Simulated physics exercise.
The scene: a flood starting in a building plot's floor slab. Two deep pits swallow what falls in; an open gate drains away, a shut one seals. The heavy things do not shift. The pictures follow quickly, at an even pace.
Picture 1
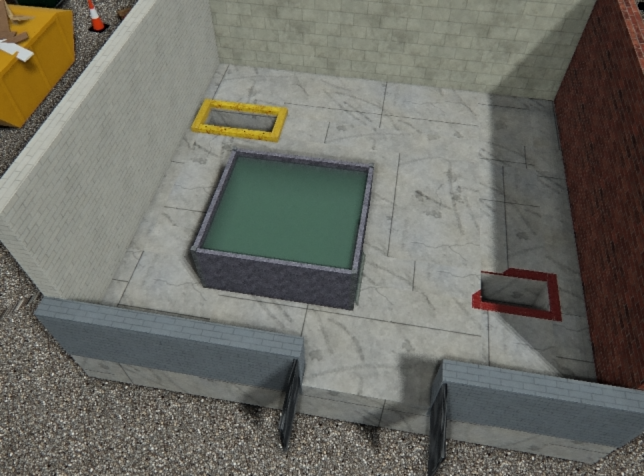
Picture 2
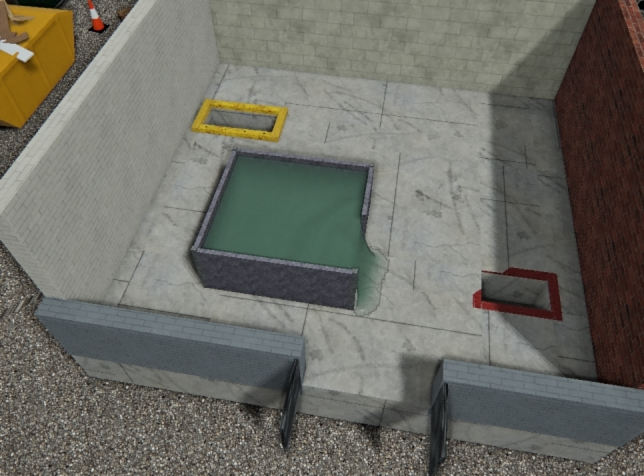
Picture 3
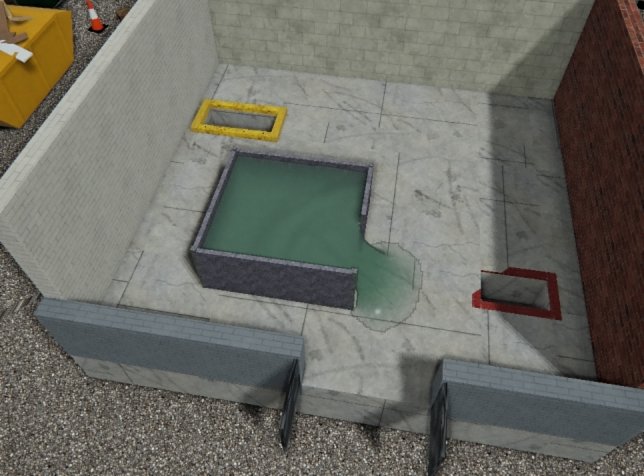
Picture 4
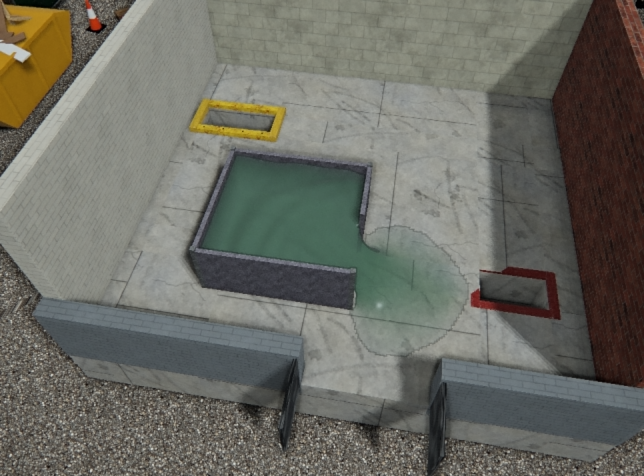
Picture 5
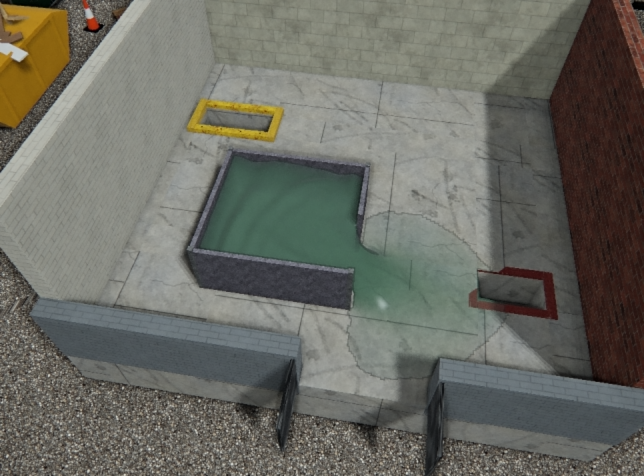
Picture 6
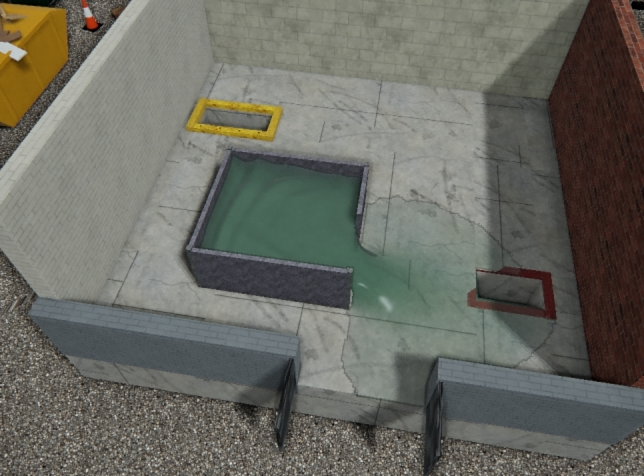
A walled building plot with a pale, marbled floor slab is seen from above at an angle, with gravel outside. A dark-sided tank of green water stands left of centre, between a yellow-edged pit at the upper left and a red-edged pit at the right. The tank's right side opens near the front corner, and water pours out, fanning across the slab and around the red-edged pit.
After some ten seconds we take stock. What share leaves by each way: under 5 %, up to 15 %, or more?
The gate takes between 5 and 15 %; the red pit takes over 15 %; the yellow pit takes under 5 %.
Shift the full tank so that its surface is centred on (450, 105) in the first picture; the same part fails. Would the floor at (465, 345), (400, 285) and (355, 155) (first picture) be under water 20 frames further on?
In turn: Covered, wet, dry.
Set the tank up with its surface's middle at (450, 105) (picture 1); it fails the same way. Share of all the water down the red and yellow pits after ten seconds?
Parts in a hundred: Red 30, yellow 2.
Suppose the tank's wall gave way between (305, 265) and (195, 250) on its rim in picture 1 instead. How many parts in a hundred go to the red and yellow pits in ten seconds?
Per cent: Red 14, yellow 10.
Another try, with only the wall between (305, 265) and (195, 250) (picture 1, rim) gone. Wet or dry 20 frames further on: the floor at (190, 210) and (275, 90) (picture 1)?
One after the other: Flooded, dry.
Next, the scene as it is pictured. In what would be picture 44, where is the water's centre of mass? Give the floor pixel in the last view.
Near (415, 219).
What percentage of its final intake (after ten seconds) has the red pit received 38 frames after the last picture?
Roughly 75 per cent.
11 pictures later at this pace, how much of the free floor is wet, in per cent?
Close to 25 %.
A moment on, water covers 25 % of the floor; the gate 1 %, the red pit 4 %, the yellow pit 0 %.
Next, water covers 25 % of the floor; the gate 2 %, the red pit 9 %, the yellow pit 0 %.
Then, water covers 35 % of the floor; the gate 3 %, the red pit 18 %, the yellow pit 0 %.
Later, water covers 50 % of the floor; the gate 5 %, the red pit 31 %, the yellow pit 0 %.
In the end, water covers 80 % of the floor; the gate 7 %, the red pit 42 %, the yellow pit 0 %.
